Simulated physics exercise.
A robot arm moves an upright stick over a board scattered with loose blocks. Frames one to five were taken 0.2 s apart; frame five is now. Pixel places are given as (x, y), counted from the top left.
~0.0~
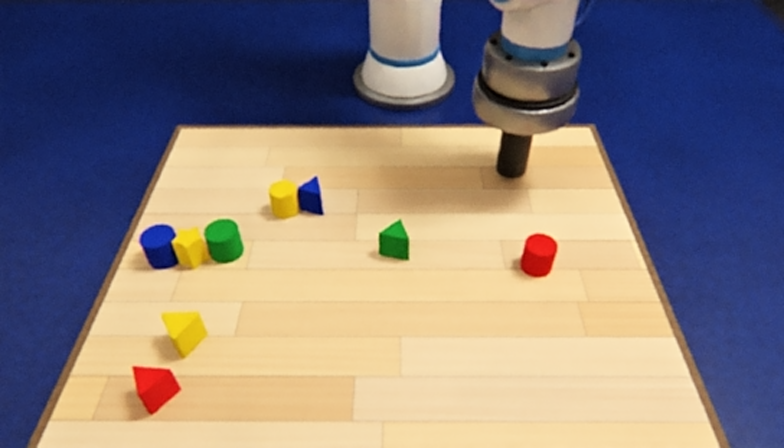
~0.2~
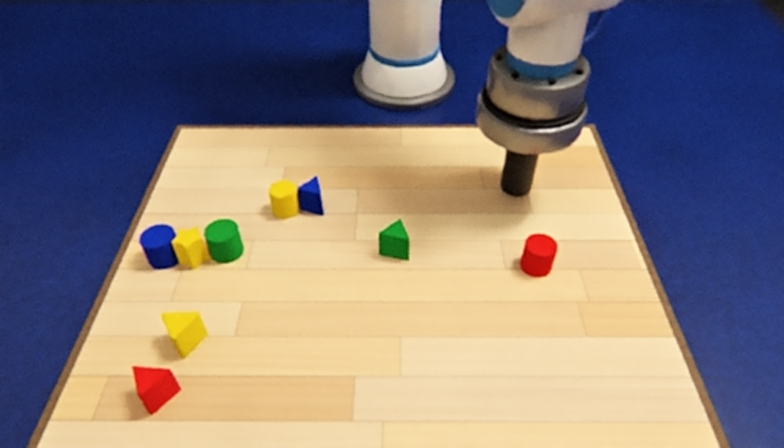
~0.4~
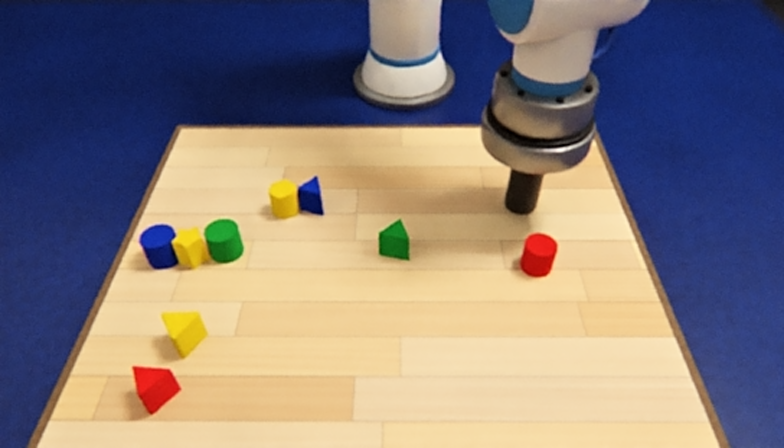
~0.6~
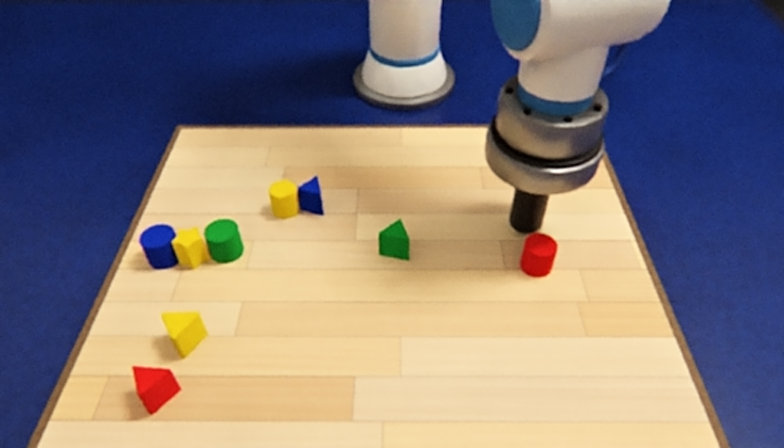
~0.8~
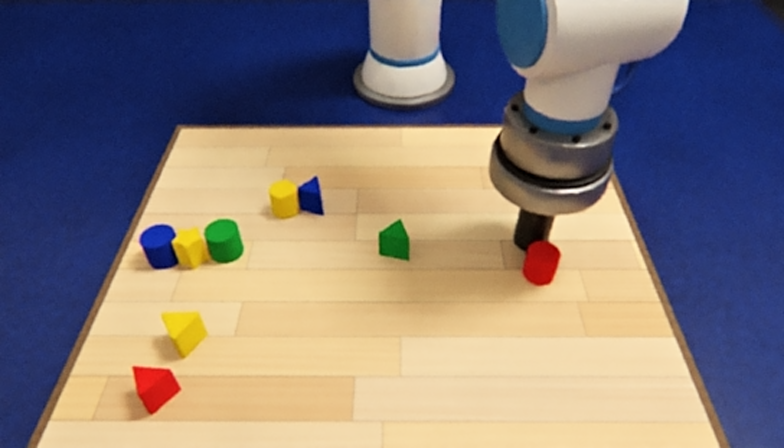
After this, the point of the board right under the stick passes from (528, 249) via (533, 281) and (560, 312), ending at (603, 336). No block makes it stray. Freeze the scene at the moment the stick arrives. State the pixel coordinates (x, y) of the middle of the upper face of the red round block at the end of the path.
I predict (615, 347).
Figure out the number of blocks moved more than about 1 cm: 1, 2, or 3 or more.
The result: One block.
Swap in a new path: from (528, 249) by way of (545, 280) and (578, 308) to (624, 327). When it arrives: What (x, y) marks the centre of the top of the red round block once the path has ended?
The centre of its top face lies at (578, 314).
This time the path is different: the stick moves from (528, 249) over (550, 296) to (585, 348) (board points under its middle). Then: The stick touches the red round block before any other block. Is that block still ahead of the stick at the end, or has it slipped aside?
By then it is in front of the stick.
What follows on the original path. One third of the way, stick (535, 273); red round block (559, 285).
Two thirds of the way, stick (563, 304); red round block (589, 319).
At the end, stick (607, 327); red round block (615, 347).
